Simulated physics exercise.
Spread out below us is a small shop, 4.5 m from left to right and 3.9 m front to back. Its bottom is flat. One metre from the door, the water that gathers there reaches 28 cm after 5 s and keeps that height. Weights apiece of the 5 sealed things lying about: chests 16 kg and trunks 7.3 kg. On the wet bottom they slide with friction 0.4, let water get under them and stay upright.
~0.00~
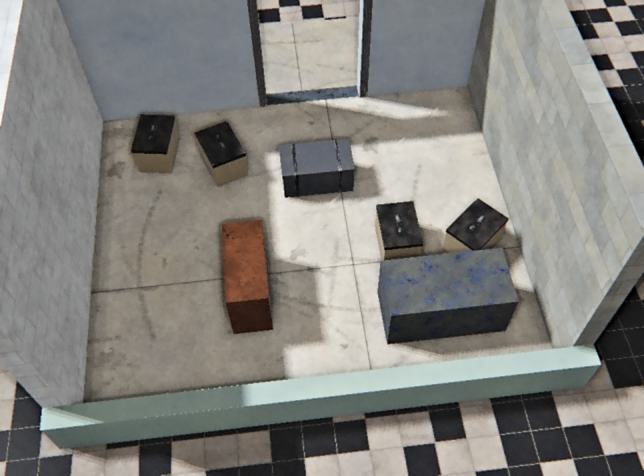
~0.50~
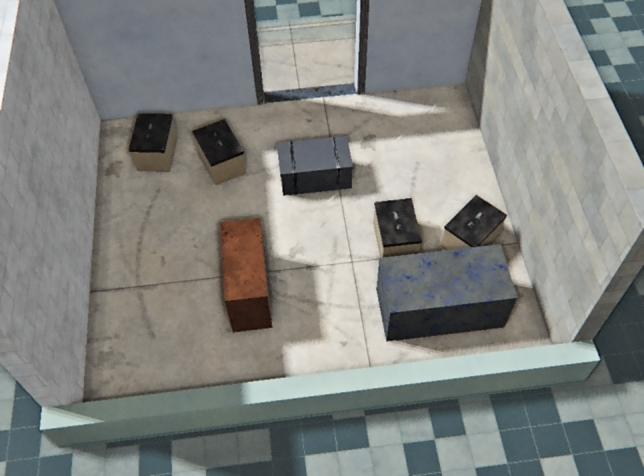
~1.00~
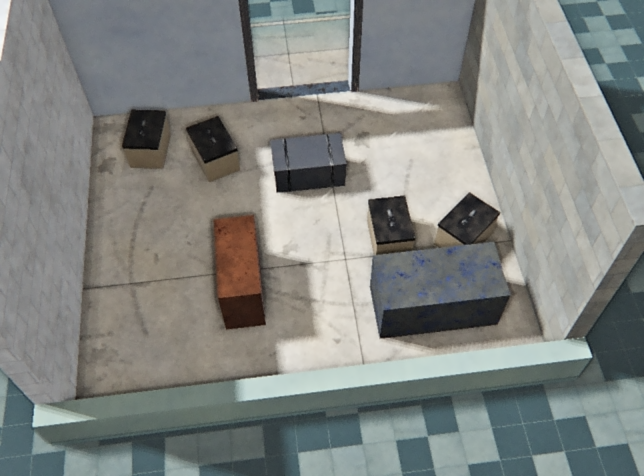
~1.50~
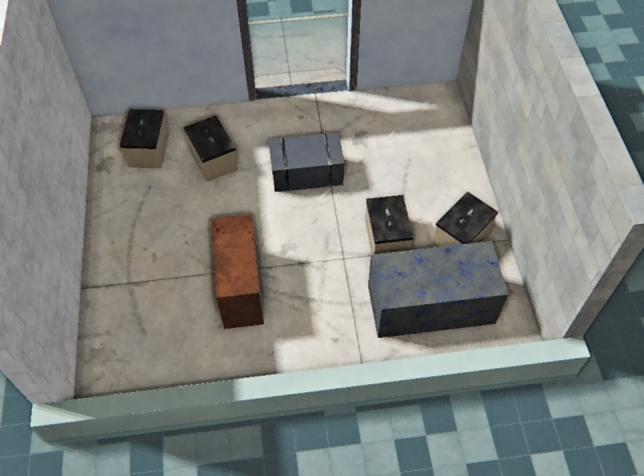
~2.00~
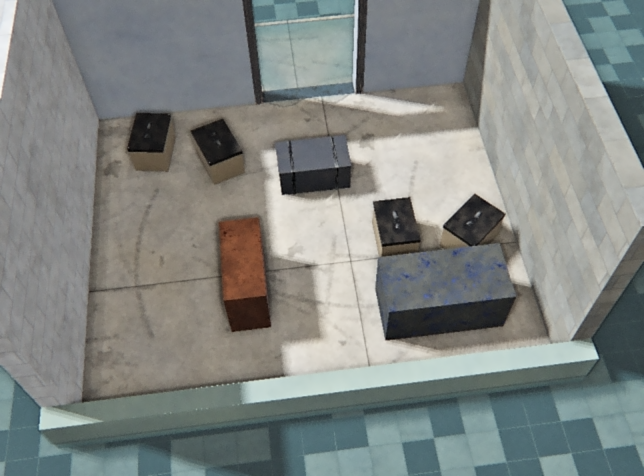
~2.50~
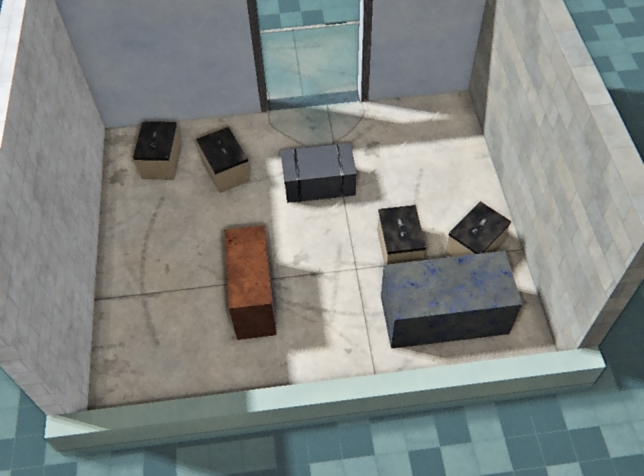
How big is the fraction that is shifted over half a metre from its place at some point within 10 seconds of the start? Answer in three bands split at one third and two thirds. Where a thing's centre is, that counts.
One third to two thirds.
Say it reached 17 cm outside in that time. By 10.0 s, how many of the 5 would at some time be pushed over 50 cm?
That would give 1.
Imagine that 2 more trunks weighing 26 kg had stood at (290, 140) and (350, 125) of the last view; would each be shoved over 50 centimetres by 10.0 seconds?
Taking them in order, the first is beyond that distance and the second is beyond that distance.
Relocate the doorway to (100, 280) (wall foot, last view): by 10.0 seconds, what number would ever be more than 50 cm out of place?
Then the count would be 3.
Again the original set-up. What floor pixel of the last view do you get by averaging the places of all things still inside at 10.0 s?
Averaged position, last view: Near pixel (258, 239).
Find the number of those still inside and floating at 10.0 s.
At that moment 3.
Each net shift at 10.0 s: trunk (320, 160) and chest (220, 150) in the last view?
In turn: 250 cm, 10 cm.
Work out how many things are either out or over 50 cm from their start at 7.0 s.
By my tally, 1.
After 3.5 s 0 of 5 are over 50 cm from their spots; 0 afloat.
After 4.5 s 1 of 5 are over 50 cm from their spots; 0 afloat.
After 7.0 s 1 of 5 are over 50 cm from their spots; 3 afloat.
After 10.0 s 2 of 5 are over 50 cm from their spots, and 2 have been at some point; 3 afloat.
